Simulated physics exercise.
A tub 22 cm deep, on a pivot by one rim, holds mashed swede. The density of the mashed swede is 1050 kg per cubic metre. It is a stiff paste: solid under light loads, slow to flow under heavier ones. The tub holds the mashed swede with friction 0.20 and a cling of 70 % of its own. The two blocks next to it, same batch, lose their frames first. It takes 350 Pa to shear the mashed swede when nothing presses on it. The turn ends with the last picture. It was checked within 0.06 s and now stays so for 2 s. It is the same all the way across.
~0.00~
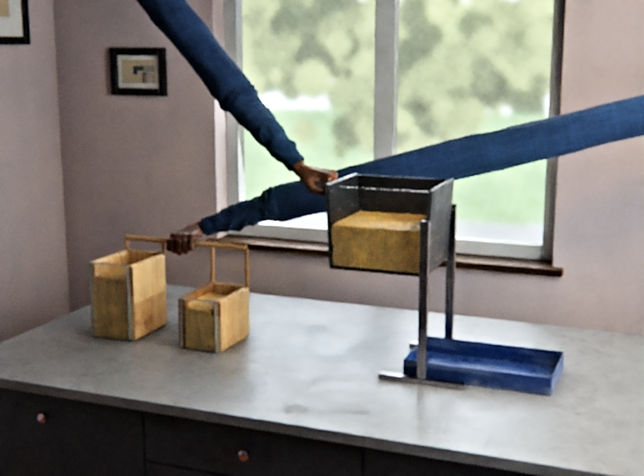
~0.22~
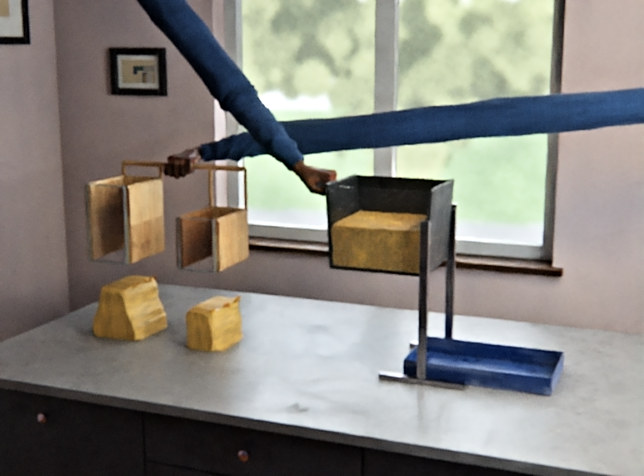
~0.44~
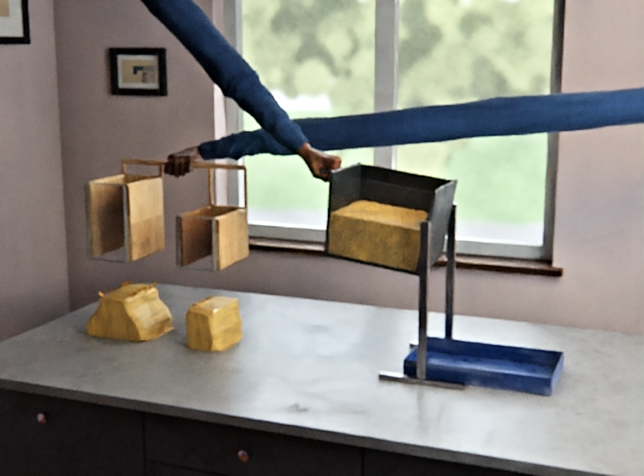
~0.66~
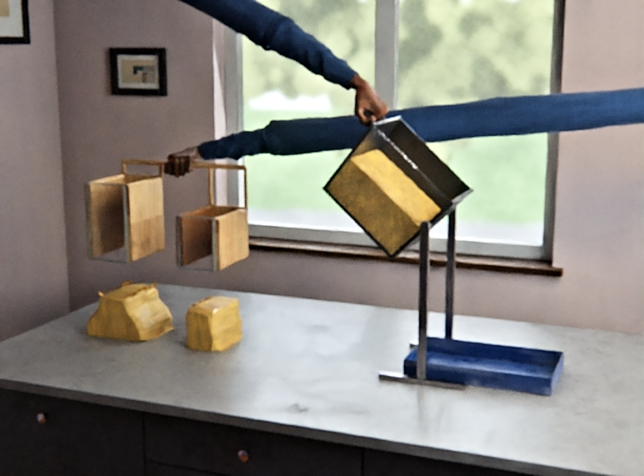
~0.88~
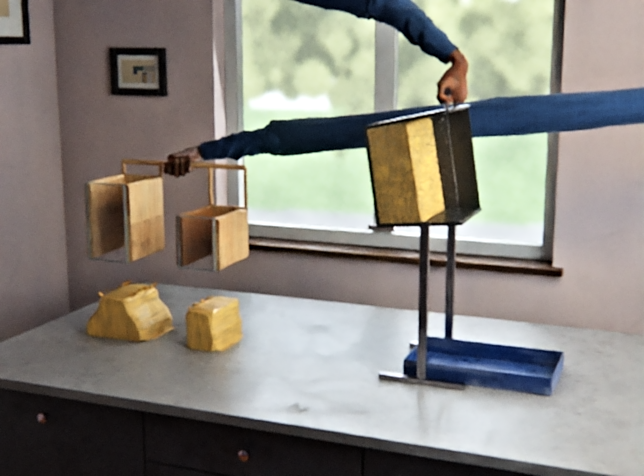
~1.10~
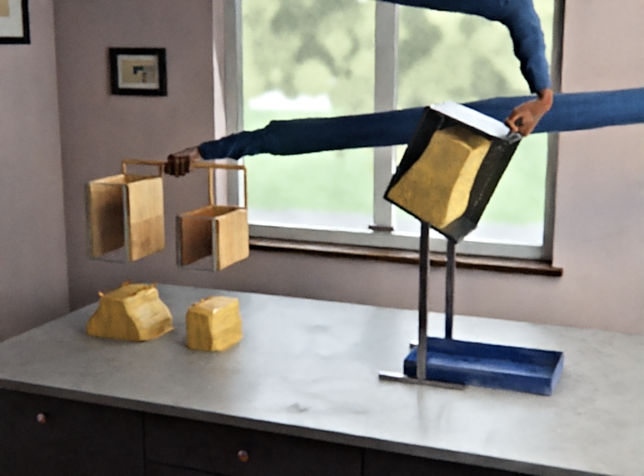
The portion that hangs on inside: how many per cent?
Close to 0 per cent.
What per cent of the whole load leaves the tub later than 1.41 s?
About 0 %.
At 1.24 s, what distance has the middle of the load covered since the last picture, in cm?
About 13 cm.
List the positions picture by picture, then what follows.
Handle-side rim at (328, 186), tilt 0 degrees; top of the mashed swede at (383, 228); blocks stand 20 cm, 13 cm (left to right), in the first picture.
Handle-side rim at (328, 186), tilt 0 degrees; top of the mashed swede at (383, 228); blocks stand 16 cm, 12 cm (left to right), in the second picture.
Handle-side rim at (333, 174), tilt 7 degrees; top of the mashed swede at (336, 214); blocks stand 14 cm, 12 cm (left to right), in the third picture.
Handle-side rim at (375, 126), tilt 42 degrees; top of the mashed swede at (354, 161); blocks stand 14 cm, 12 cm (left to right), in the fourth picture.
Handle-side rim at (447, 114), tilt 81 degrees; top of the mashed swede at (403, 124); blocks stand 14 cm, 12 cm (left to right), in the fifth picture.
Handle-side rim at (507, 145), tilt 115 degrees; top of the mashed swede at (434, 132); blocks stand 14 cm, 12 cm (left to right), in the sixth picture.
After 1.24 s, the tub is at 115 degrees and holds 59 %.
After 1.41 s, the tub is at 115 degrees and holds 0 %.
After 1.58 s, the tub is at 115 degrees and holds 0 %.
After 1.75 s, the tub is at 115 degrees and holds 0 %.
After 3.10 s, at the end, the tub is at 115 degrees and holds 0 %.
